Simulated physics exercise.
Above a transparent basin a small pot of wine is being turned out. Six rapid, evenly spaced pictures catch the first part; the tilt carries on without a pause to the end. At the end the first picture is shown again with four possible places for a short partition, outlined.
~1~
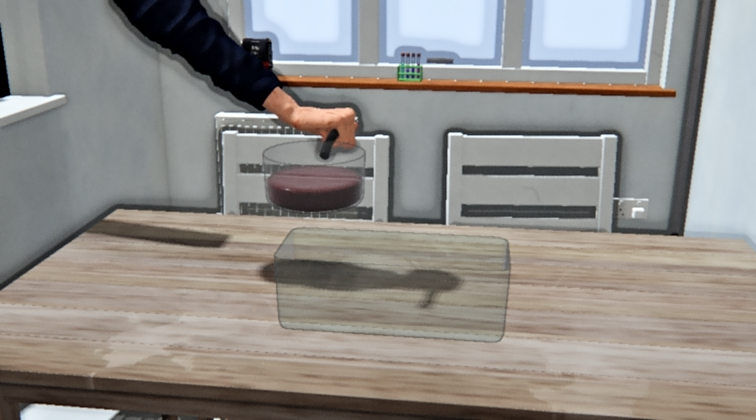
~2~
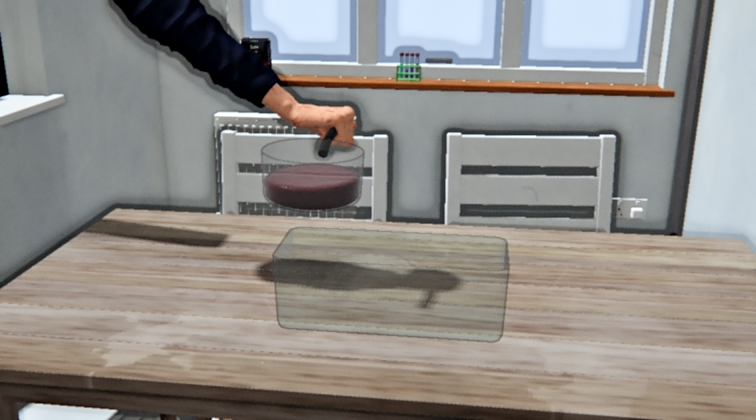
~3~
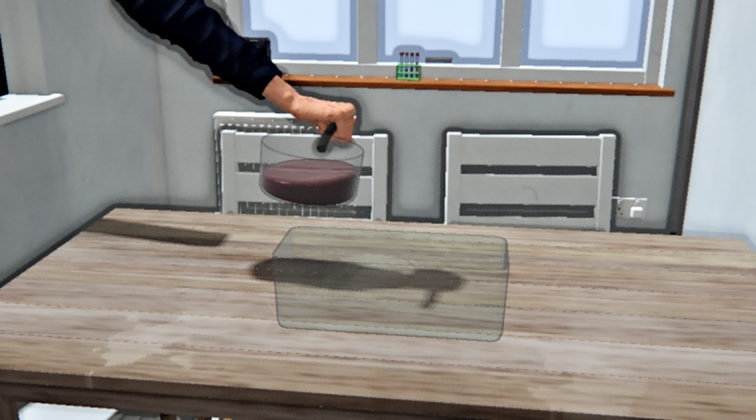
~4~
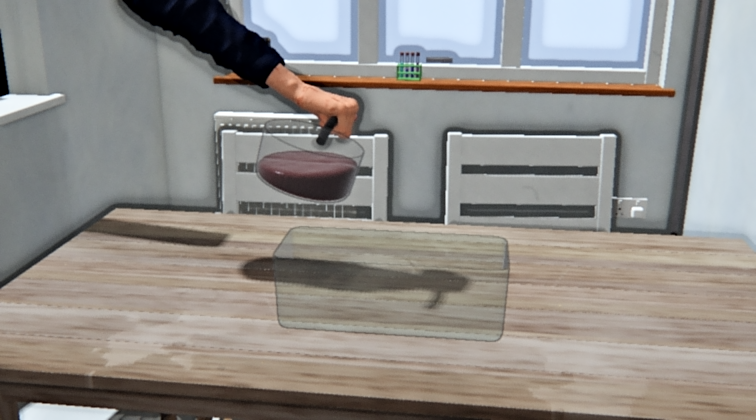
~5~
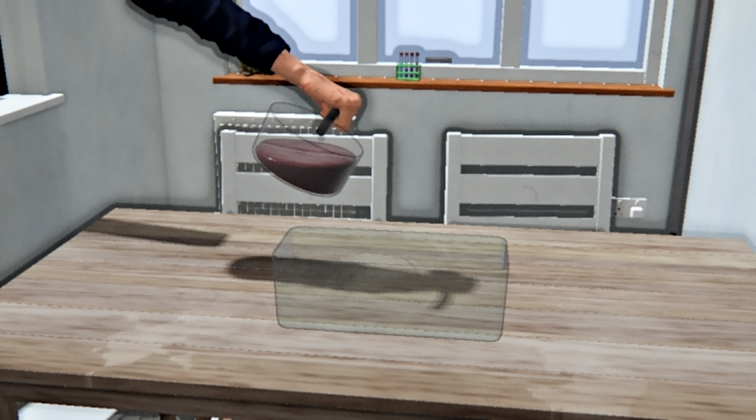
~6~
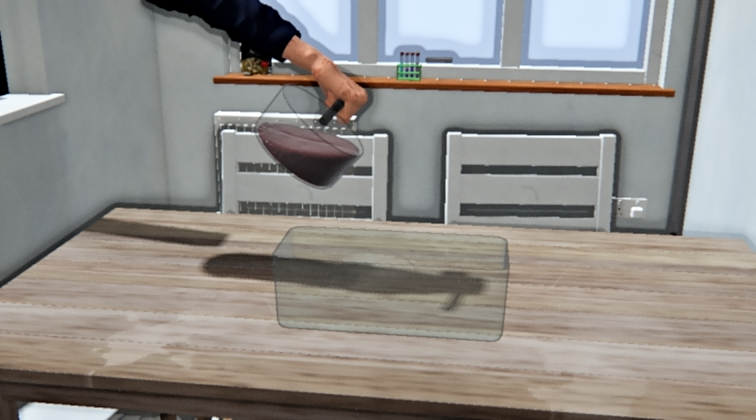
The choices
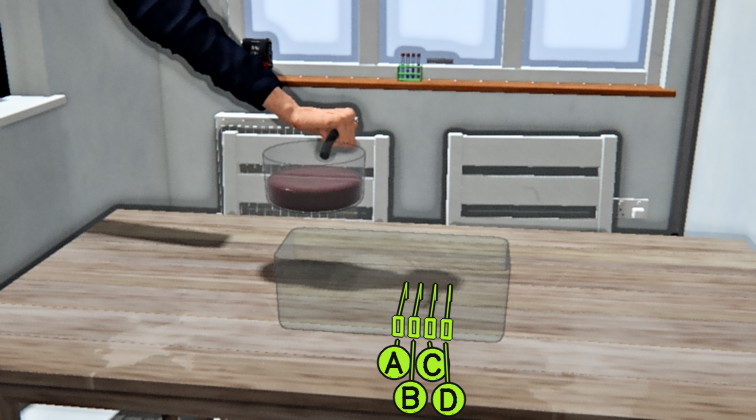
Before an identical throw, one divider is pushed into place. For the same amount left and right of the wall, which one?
Place C.
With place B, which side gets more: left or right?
More ends on the right.
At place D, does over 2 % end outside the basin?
Yes.
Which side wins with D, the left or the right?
More ends on the left.
On the marked copy, A at (397, 340); B at (413, 341); C at (429, 342); D at (445, 343).
Choosing A, about 20 % ends left of the wall and 76 % right of it; 4 % is lost outside.
Choosing B, about 29 % ends left of the wall and 66 % right of it; 5 % is lost outside.
Choosing C, about 48 % ends left of the wall and 48 % right of it; 4 % is lost outside.
Choosing D, about 69 % ends left of the wall and 25 % right of it; 6 % is lost outside.
